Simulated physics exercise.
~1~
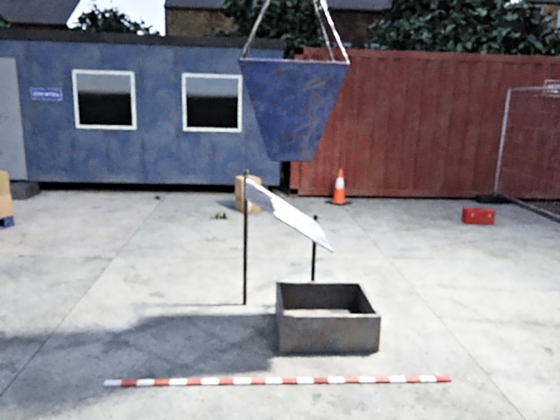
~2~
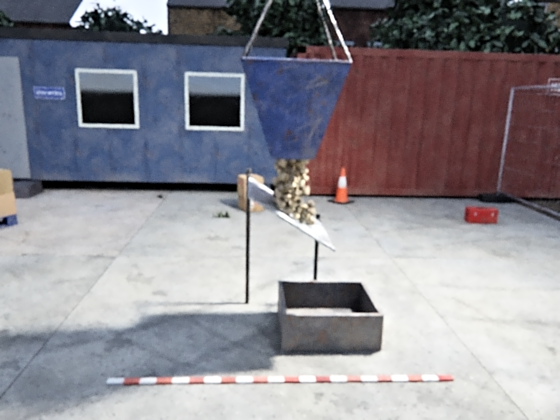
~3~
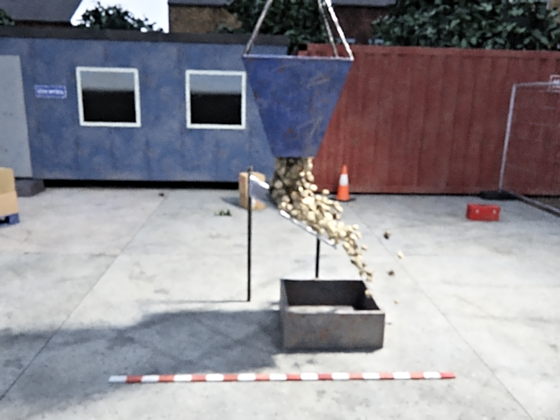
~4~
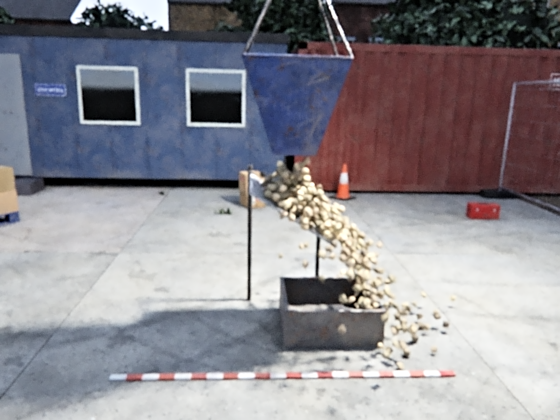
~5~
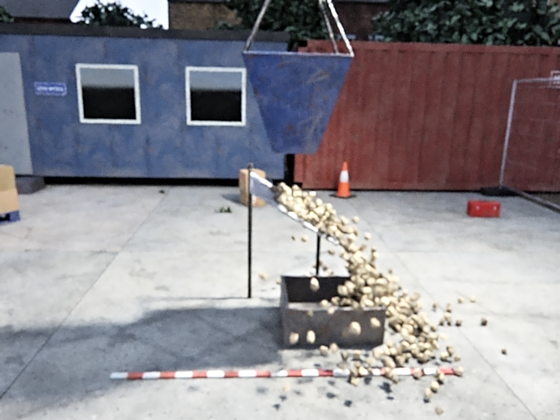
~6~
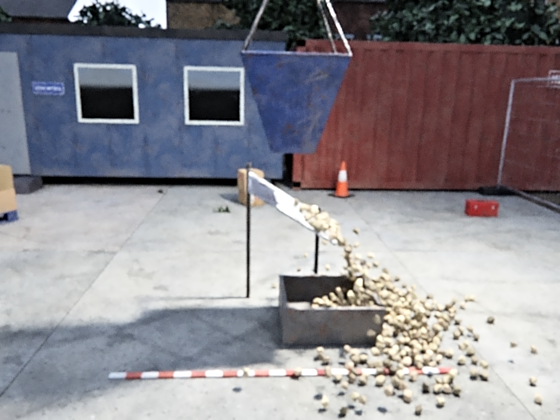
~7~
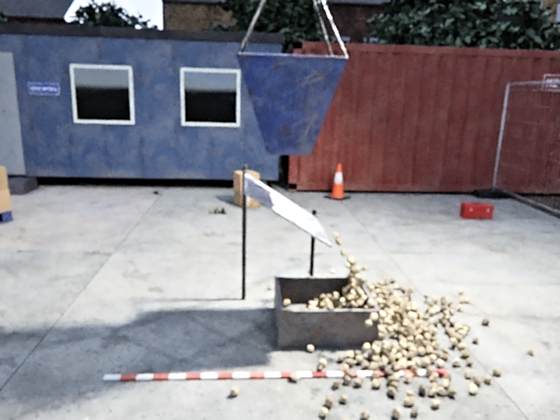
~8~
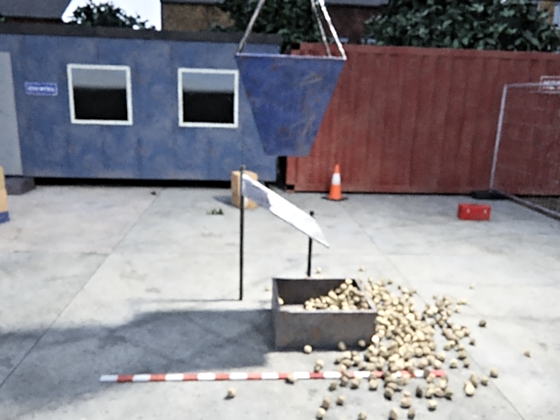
A dark blue hopper hangs from straps above a concrete yard, seen from the front by a slightly swaying camera, with a blue cabin behind on the left and a red container on the right. Below it, a pale slide on dark posts slopes down to the right over an open grey bin, with a red-and-white staff lying in front. Tan stones pour from the hopper onto the slide and tumble toward the bin. Many overshoot its right side, bouncing and scattering across the ground. The flow thins and stops, leaving some stones in the bin and most heaped beside it on the right.
